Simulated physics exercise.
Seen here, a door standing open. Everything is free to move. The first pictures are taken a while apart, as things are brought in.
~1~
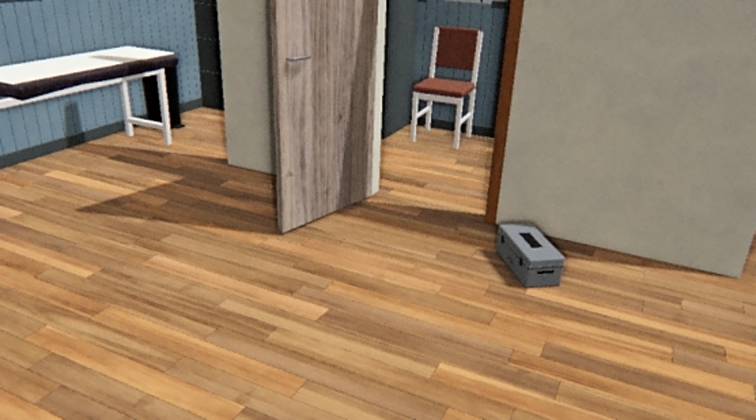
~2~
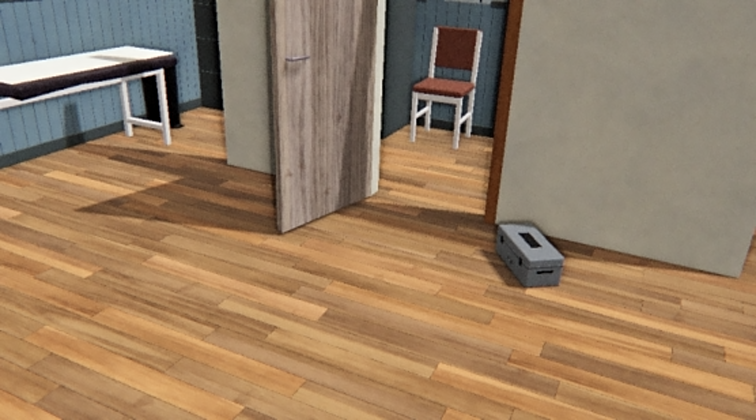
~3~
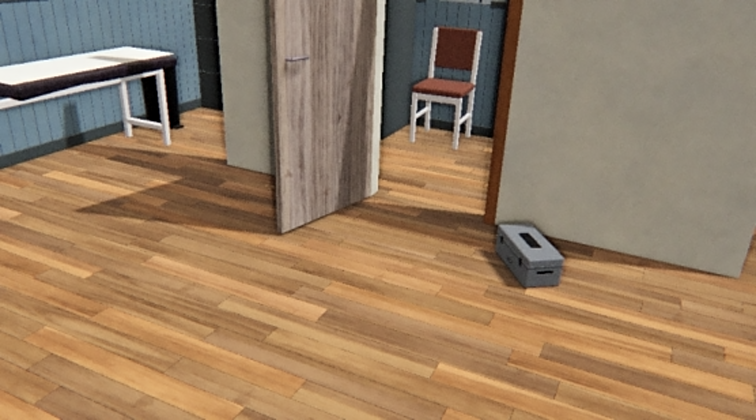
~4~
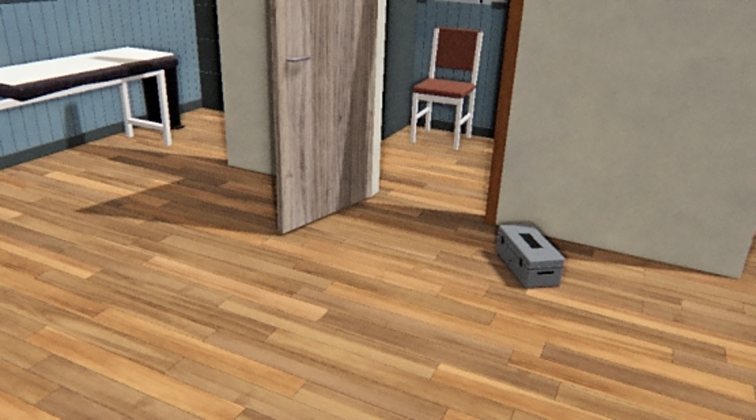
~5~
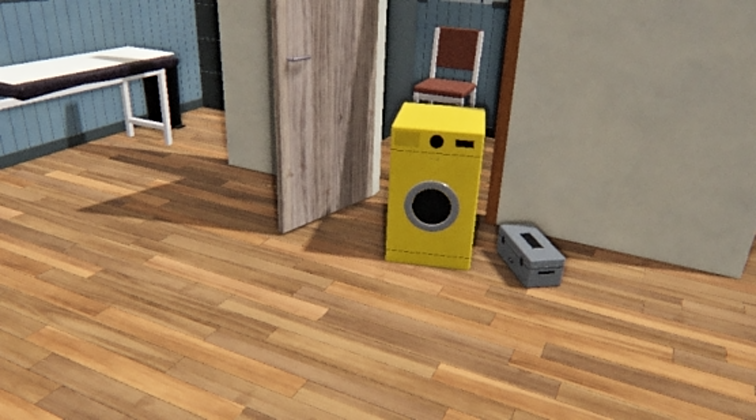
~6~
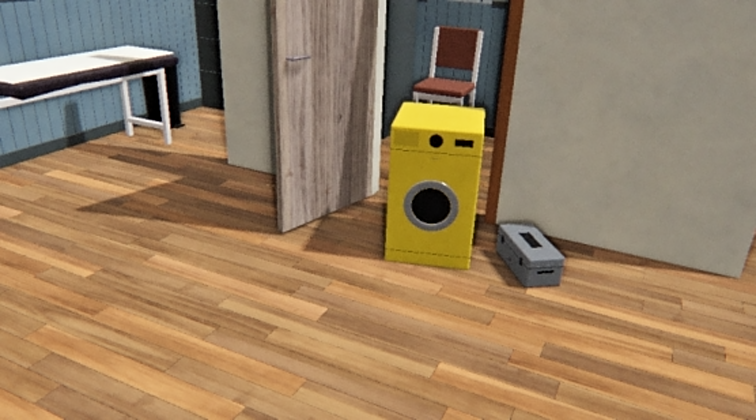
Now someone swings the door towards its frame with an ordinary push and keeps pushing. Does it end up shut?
Outcome: The door is blocked.
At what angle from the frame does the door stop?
About 55°.
Then, 0.60 s on from there, door 86° open.
Then, 0.90 s on from there, door 68° open.
In the end, door 57° open; both unmoved. At the end, from the last picture's camera, yellow appliance near (436, 184).
